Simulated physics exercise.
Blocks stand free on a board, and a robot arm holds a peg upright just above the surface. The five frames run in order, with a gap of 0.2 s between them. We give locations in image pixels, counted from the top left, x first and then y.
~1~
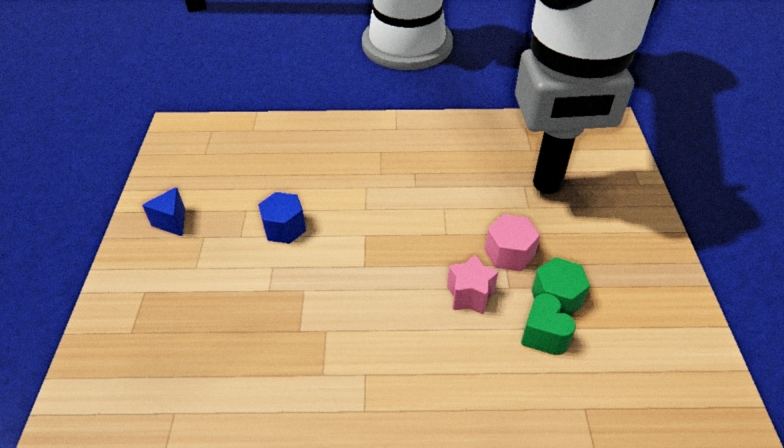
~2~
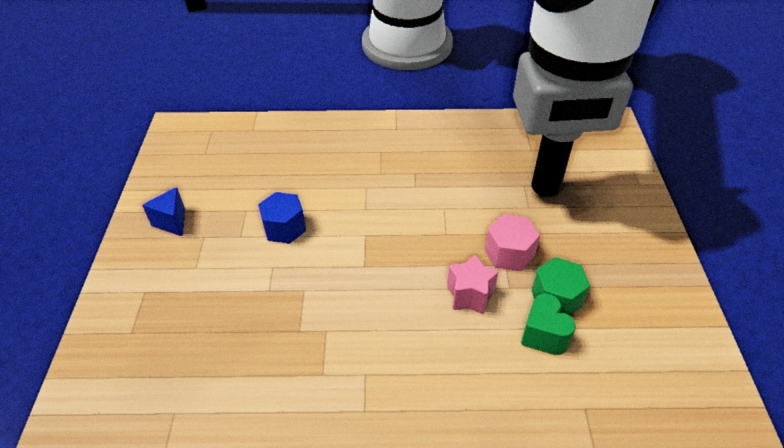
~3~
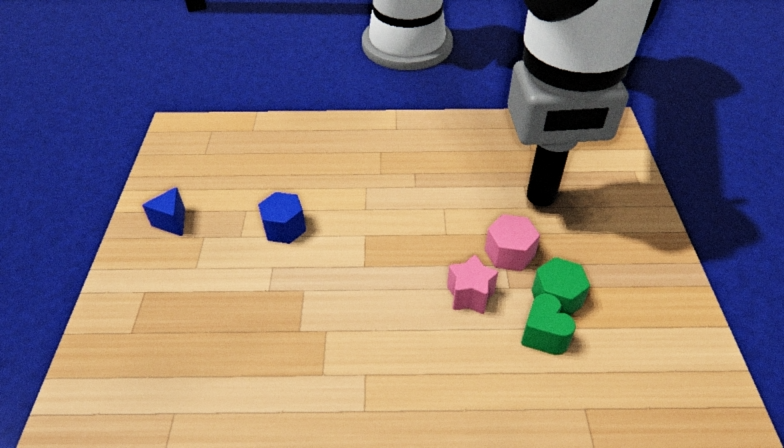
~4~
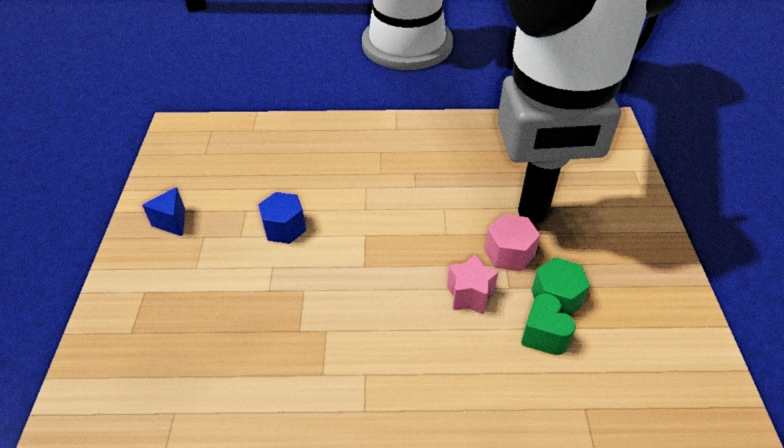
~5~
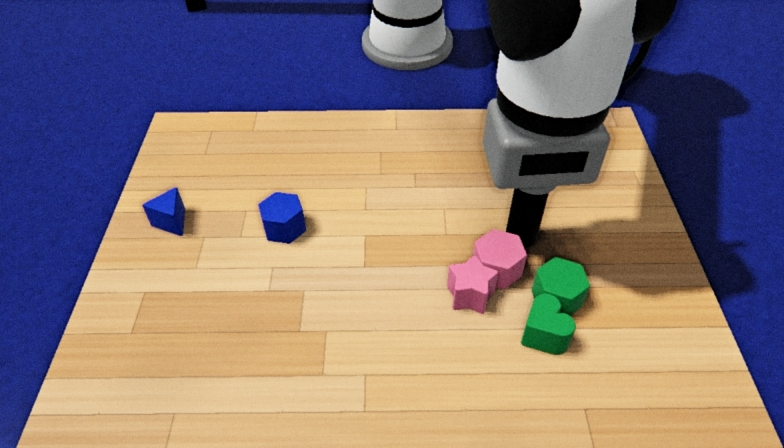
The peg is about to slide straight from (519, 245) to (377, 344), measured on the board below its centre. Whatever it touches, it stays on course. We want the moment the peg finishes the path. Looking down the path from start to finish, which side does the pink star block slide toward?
It's going to go left.
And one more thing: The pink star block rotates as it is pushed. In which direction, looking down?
Answer: Anticlockwise.
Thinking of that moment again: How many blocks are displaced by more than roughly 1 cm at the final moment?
Two blocks move more than 1 cm.
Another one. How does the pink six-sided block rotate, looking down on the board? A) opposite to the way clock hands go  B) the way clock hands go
Correct choice: A.
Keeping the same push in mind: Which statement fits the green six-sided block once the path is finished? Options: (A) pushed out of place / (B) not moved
I choose B.
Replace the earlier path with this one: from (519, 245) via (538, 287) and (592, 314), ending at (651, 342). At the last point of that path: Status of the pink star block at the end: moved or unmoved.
It gets displaced.
The first path, step by step. One third of the way, peg at (477, 269); pink star block at (429, 312), turned 10° anticlockwise; pink six-sided block at (456, 283).
Two thirds of the way, peg at (429, 302); pink star block at (386, 360), turned 25° anticlockwise; pink six-sided block at (409, 322).
At the end, peg at (376, 337); pink star block at (363, 414), turned 50° anticlockwise; pink six-sided block at (365, 366), turned 40° anticlockwise; green six-sided block unmoved.
